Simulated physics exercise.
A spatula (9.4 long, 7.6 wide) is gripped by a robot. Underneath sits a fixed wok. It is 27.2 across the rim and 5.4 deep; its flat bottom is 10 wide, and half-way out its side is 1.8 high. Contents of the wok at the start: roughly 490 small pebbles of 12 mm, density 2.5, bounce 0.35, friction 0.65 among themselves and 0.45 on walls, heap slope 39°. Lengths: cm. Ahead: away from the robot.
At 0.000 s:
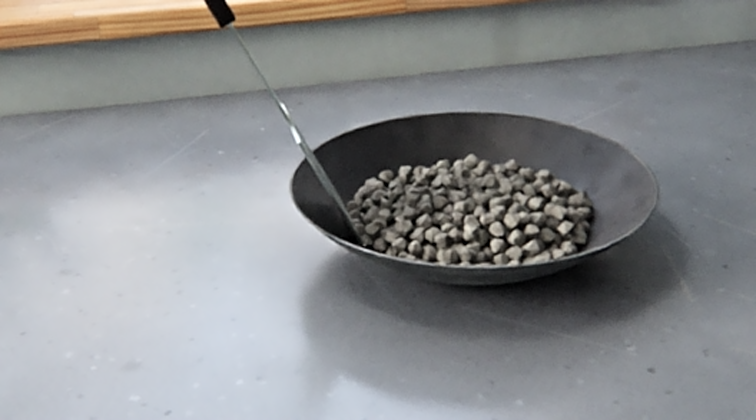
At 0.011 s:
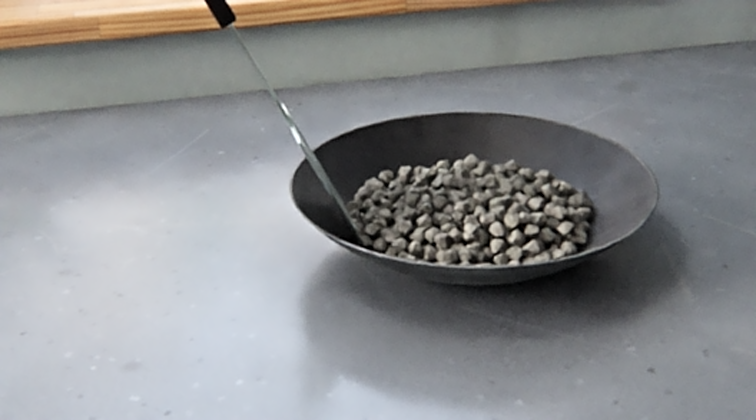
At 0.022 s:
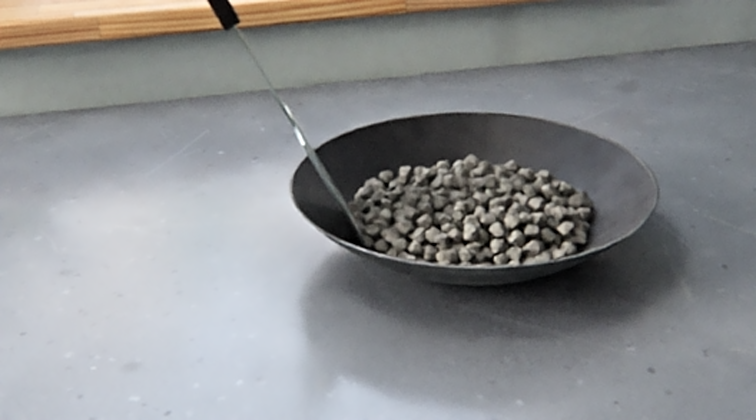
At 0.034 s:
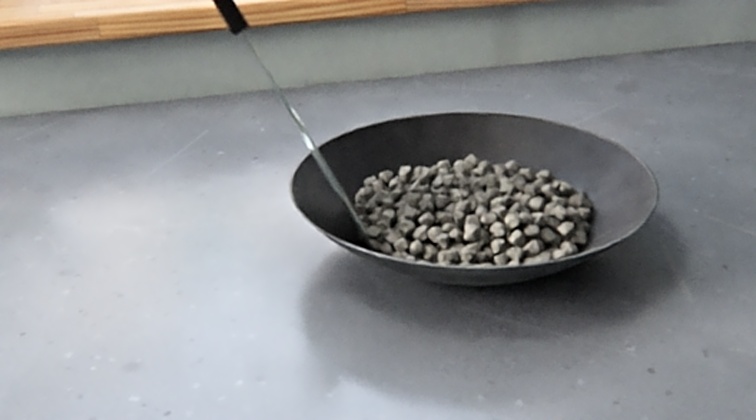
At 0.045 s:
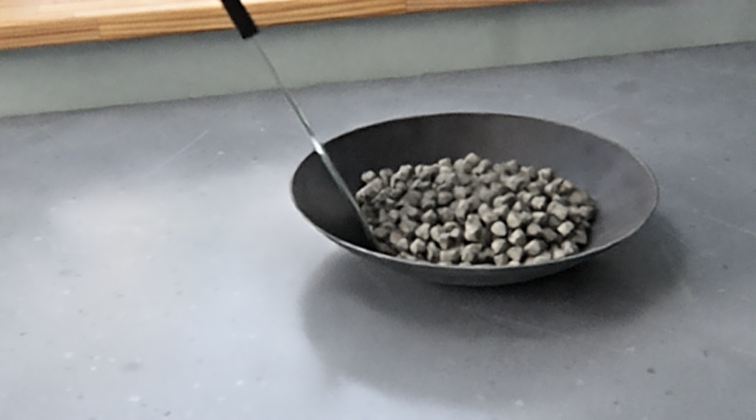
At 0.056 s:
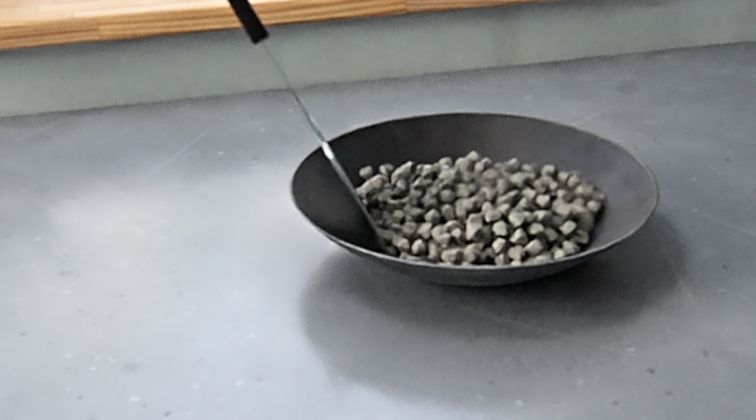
We see a dark, shallow wok of small grey pebbles on a grey surface while a thin, black-handled spatula at its left side moves slightly to the right, nudging the heap a little to the right within the wok.
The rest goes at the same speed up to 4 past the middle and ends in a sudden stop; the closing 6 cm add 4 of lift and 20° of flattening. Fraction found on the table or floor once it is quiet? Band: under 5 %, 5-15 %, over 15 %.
Under 5 %.
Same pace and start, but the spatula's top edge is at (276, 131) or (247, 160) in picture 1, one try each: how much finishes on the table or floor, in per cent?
Close to 5 and 5 percent respectively.
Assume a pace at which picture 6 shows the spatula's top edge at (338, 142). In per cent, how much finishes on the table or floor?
About 5 per cent.
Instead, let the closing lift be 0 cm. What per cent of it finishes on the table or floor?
10 %.
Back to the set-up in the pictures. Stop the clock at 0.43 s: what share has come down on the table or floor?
2 %.
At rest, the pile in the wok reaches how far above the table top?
Near 7.5 centimetres high.
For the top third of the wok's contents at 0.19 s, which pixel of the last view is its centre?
It is centred at about (576, 173).
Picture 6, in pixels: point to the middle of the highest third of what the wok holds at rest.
It is centred near (576, 175) in the last view.
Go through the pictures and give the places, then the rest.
The first frame shows the spatula top edge at (290, 122), sloping 64°; upper third of the load around (471, 204), from x 350 to 585, top at y 160; 489 in the wok.
The second frame shows the spatula top edge at (290, 123), sloping 64°; upper third of the load around (471, 204), from x 350 to 585, top at y 160.
The third frame shows the spatula top edge at (294, 125), sloping 64°; upper third of the load around (471, 204), from x 355 to 585, top at y 160.
The fourth frame shows the spatula top edge at (301, 128), sloping 64°; upper third of the load around (471, 203), from x 360 to 585, top at y 160.
The fifth frame shows the spatula top edge at (311, 133), sloping 64°; upper third of the load around (474, 201), from x 360 to 590, top at y 160.
The sixth frame shows the spatula top edge at (320, 137), sloping 64°; upper third of the load around (483, 197), from x 360 to 595, top at y 160; 489 in the wok.
After 0.13 s, sloping 64°, highest piece 6 above the table; 489 in the wok.
After 0.19 s, sloping 55°, highest piece 8 above the table; 484 in the wok, 5 on the blade or in flight.
After 0.43 s, sloping 44°, highest piece 7 above the table; 476 in the wok, 13 on the table or floor.
After 1.48 s, sloping 44°, highest piece 7 above the table; 476 in the wok, 13 on the table or floor.
In the end, 476 in the wok, 13 on the table or floor. That is 3 % on the table or floor.
